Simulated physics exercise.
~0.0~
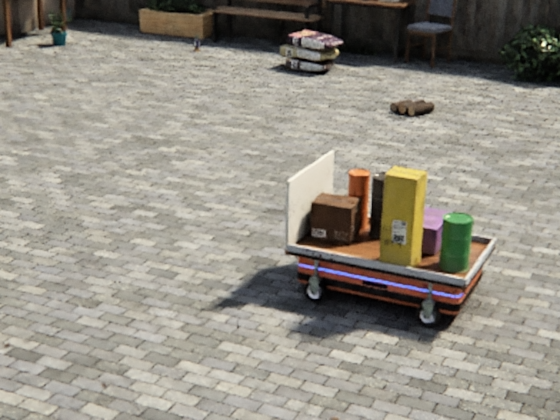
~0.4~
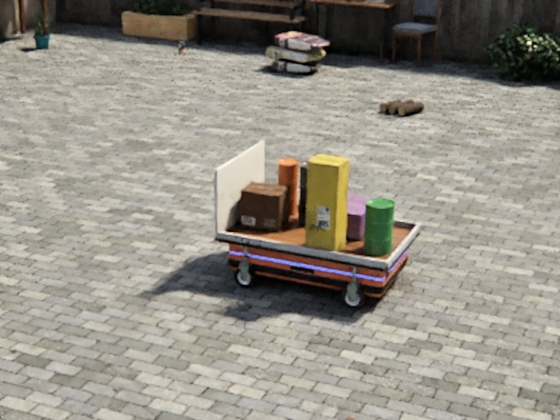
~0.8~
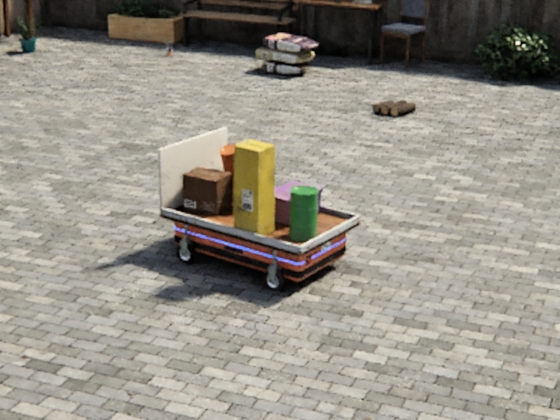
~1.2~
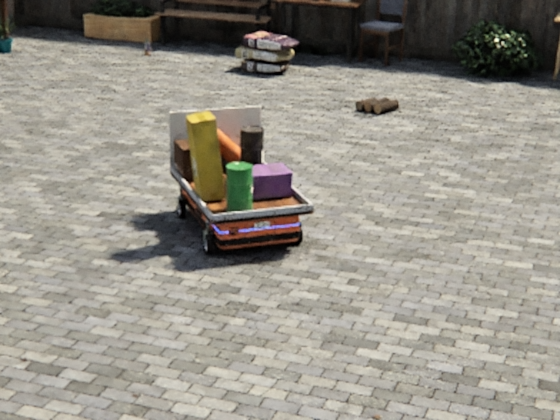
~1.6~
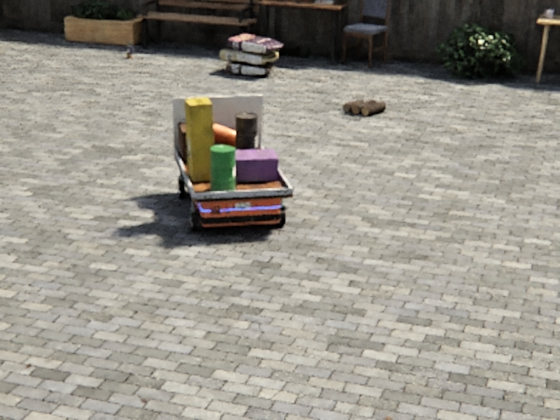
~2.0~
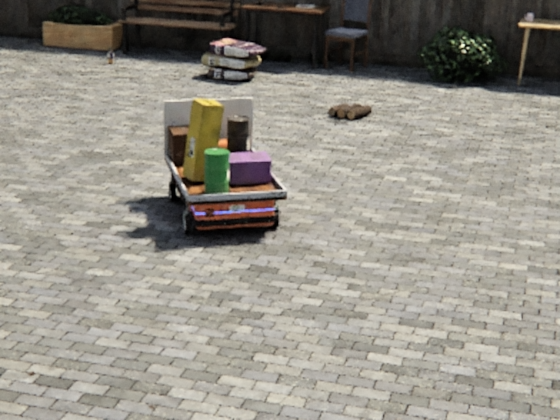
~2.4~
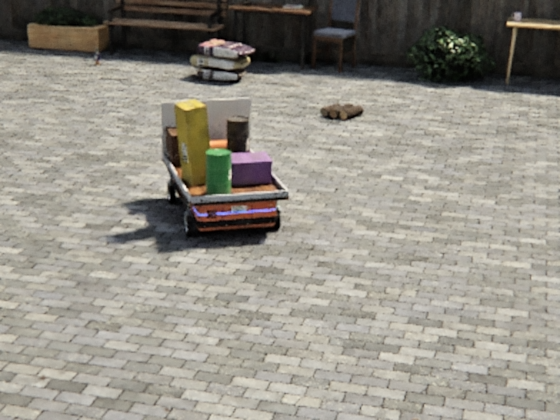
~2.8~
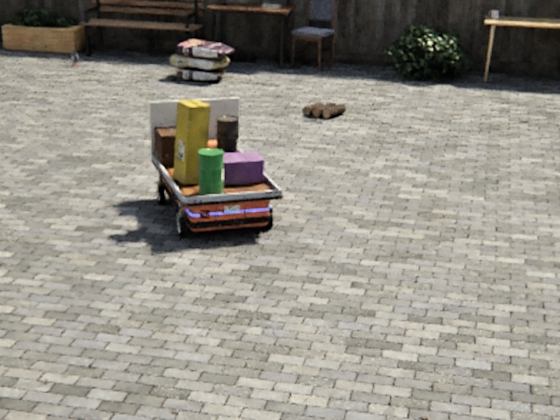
In the video, a wheeled cart carrying boxes, canisters and a purple tote rolls left across a paved yard, then swings round toward the viewer and stops, as the orange canister tips over on the deck while the green canister and yellow box end upright.
